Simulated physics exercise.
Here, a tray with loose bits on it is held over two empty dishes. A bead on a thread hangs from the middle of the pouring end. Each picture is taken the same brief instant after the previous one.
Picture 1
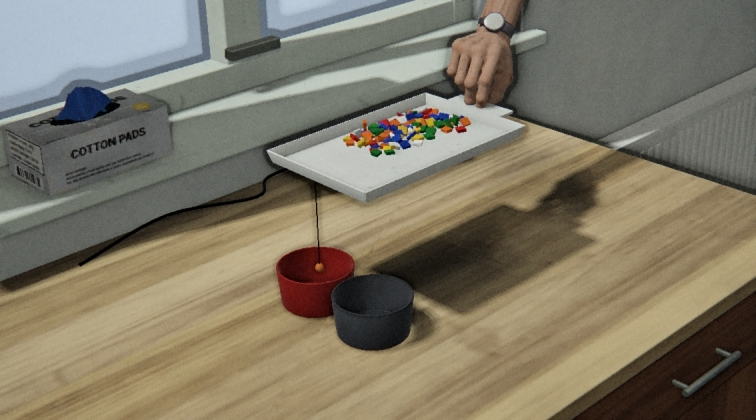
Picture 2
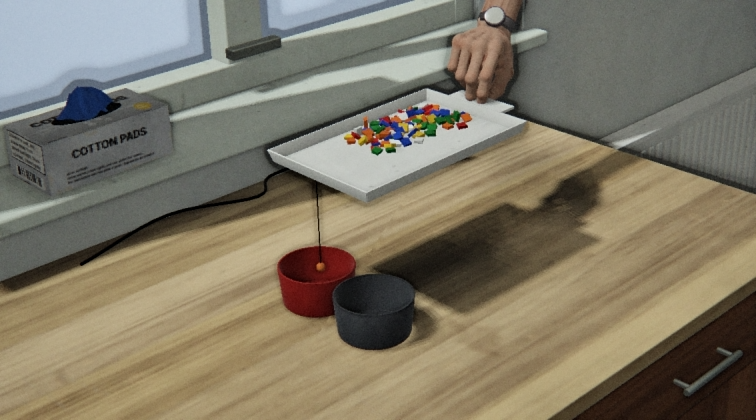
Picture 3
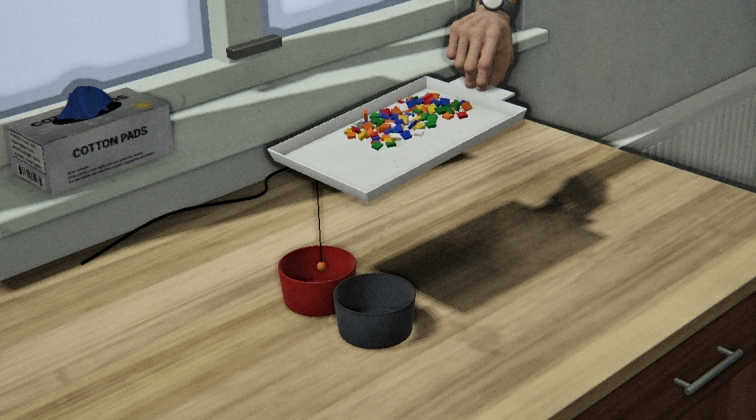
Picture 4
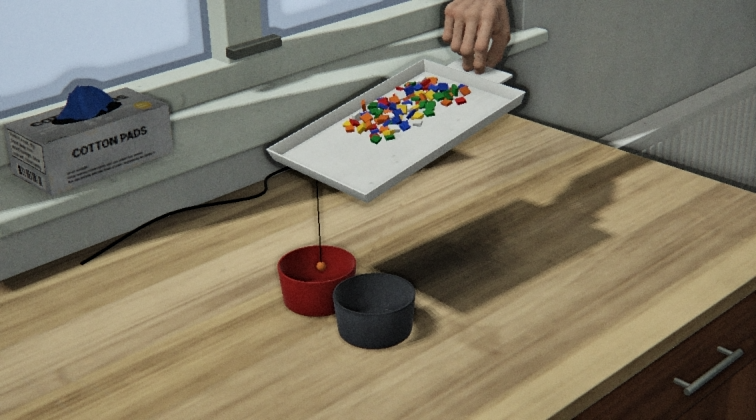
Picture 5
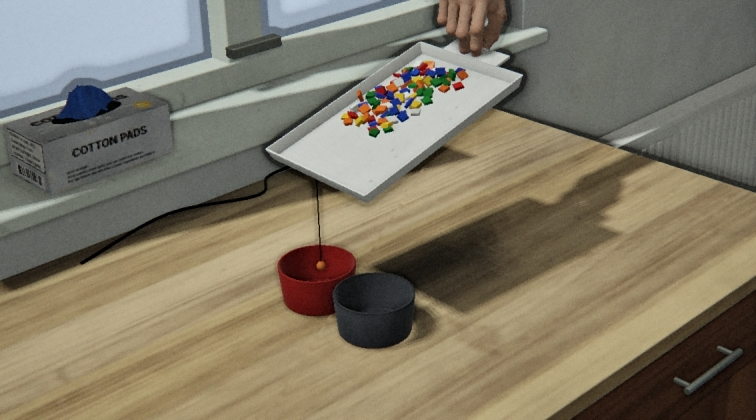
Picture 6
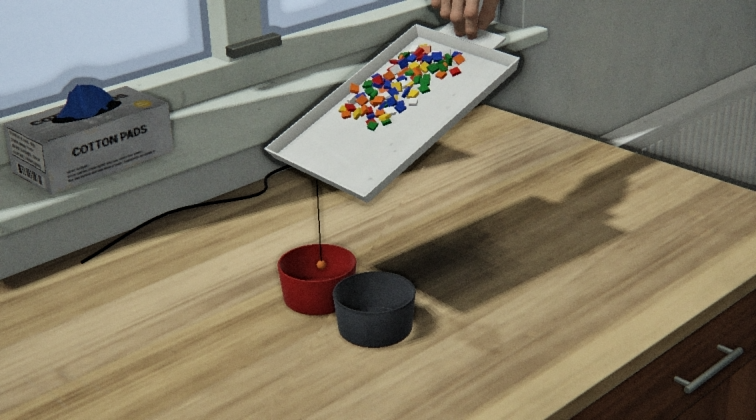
On a wooden counter, a hand steadily tilts a white tray of colourful pieces above two bowls.
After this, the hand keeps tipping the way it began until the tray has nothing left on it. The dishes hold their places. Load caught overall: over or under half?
Under.
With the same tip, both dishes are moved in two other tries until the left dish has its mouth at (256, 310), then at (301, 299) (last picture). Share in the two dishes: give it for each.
Close to 20 in a hundred, then close to 60 in a hundred.
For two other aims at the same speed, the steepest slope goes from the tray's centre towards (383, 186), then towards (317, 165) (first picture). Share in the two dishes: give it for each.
Case one near 50 %; case two near 20 %.
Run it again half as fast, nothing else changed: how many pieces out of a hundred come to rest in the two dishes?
That works out at about 10 percent.
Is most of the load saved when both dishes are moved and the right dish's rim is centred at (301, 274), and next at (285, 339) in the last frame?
First try: A minority; second try: A minority.
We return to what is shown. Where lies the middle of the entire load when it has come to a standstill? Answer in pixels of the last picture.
About (296, 343).
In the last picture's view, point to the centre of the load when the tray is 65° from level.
Roughly at (311, 168).
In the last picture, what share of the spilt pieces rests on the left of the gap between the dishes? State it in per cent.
That comes to about 90 per cent of the pieces.
Just after the last frame, tray tipped steeply; the larger part on the tray; about a tenth in the air.
A moment on, tray tipped past a quarter turn; about a tenth on the tray; about a tenth in the right dish; just a few in the left dish; roughly two thirds outside both; roughly a quarter in the air.
Further on, tray tipped past a quarter turn; about a tenth in the right dish; just a few in the left dish; the larger part outside both.
When it is over, tray tipped past a quarter turn; about a tenth in the right dish; just a few in the left dish; the larger part outside both.
